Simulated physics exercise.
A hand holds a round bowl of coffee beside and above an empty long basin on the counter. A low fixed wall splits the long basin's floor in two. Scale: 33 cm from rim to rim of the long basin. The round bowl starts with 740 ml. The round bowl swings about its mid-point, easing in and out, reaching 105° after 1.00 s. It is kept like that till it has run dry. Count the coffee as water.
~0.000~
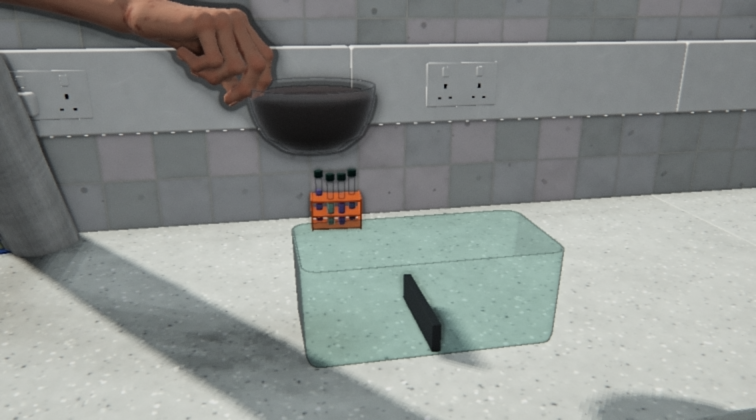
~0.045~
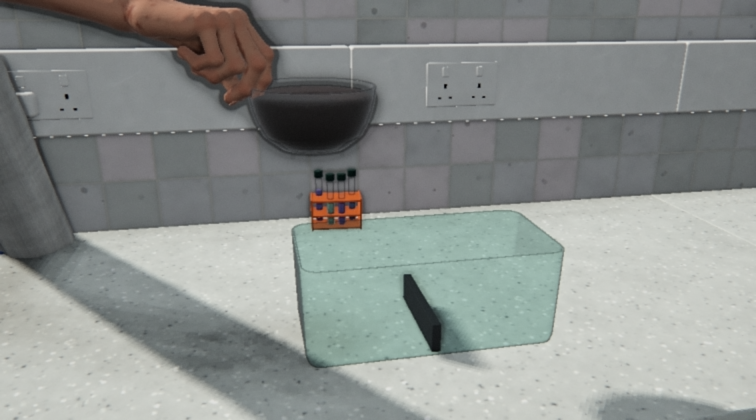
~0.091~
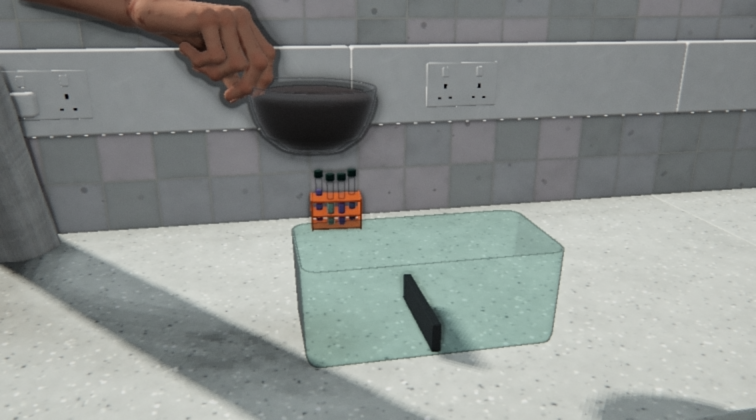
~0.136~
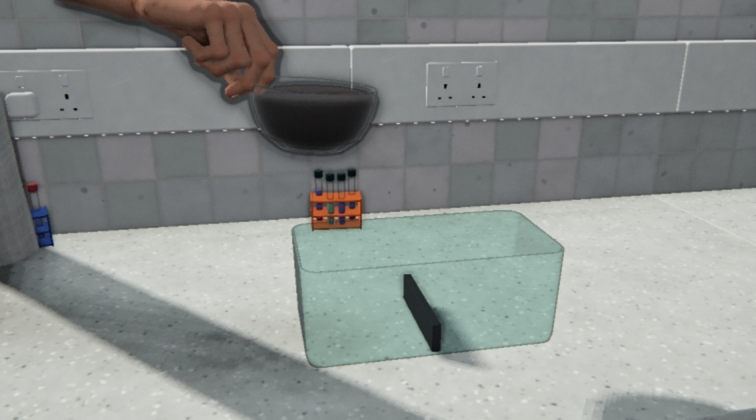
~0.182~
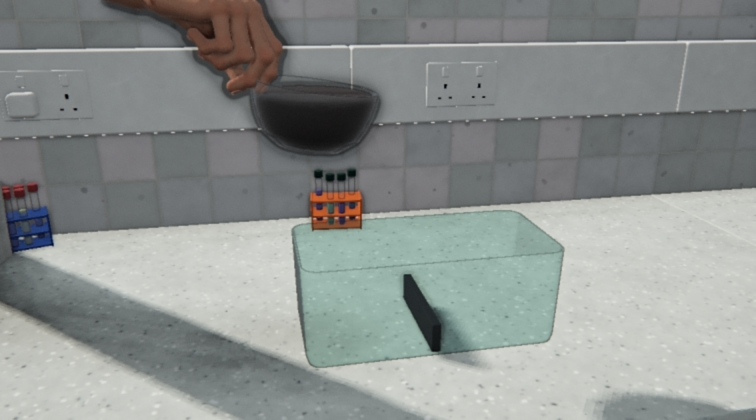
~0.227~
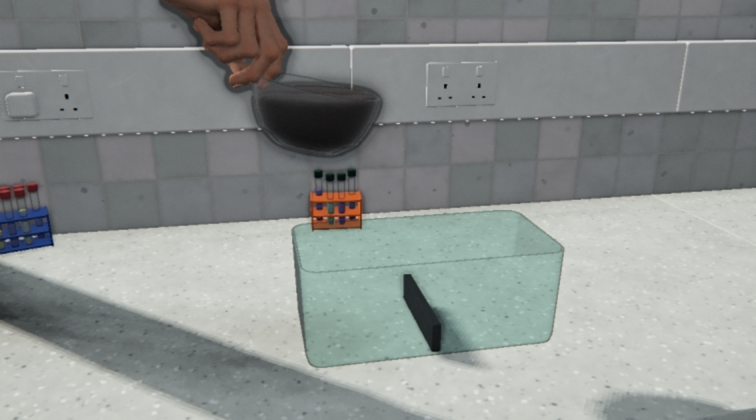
A dark round bowl of dark liquid, with a hand at its left rim, hangs above a kitchen-like counter, seen from the front and slightly above. Below sits a clear greenish basin with a black upright piece inside, an orange tube rack behind it. The bowl leans slightly rightward, gradually, while a grey shape at left slides away, revealing a blue rack with red-topped tubes; the camera stays still.
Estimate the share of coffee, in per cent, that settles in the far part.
The far part has some 64 per cent.
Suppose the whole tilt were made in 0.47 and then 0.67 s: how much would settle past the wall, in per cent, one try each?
First 40, then 55 per cent.
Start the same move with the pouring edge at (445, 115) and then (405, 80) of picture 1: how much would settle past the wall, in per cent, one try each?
First 95, then 85 per cent.
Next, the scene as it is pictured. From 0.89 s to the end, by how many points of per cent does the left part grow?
Some 10 per cent.
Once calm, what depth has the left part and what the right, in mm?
Some 10 mm on the left and 20 mm on the right.
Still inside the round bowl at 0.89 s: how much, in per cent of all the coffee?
About 2 per cent.
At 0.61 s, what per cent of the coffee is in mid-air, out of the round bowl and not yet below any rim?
Some 42 per cent.
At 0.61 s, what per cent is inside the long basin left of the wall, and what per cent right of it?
Near 4 on the left, 14 on the right.
Then, 0.61 s in, the tilt is 70° and 41 per cent is still to pour, 4 is left of the wall and 13 right of it.
Then, 0.89 s in, the tilt is 102° and 2 per cent is still to pour, 26 is left of the wall and 63 right of it.
Then, 1.18 s in, the tilt is 105° and 0 per cent is still to pour, 36 is left of the wall and 64 right of it.
Then, 1.50 s in, the tilt is 105° and 0 per cent is still to pour, 35 is left of the wall and 64 right of it.
Finally, 35 per cent lies left of the wall, 64 right of it and 1 outside.
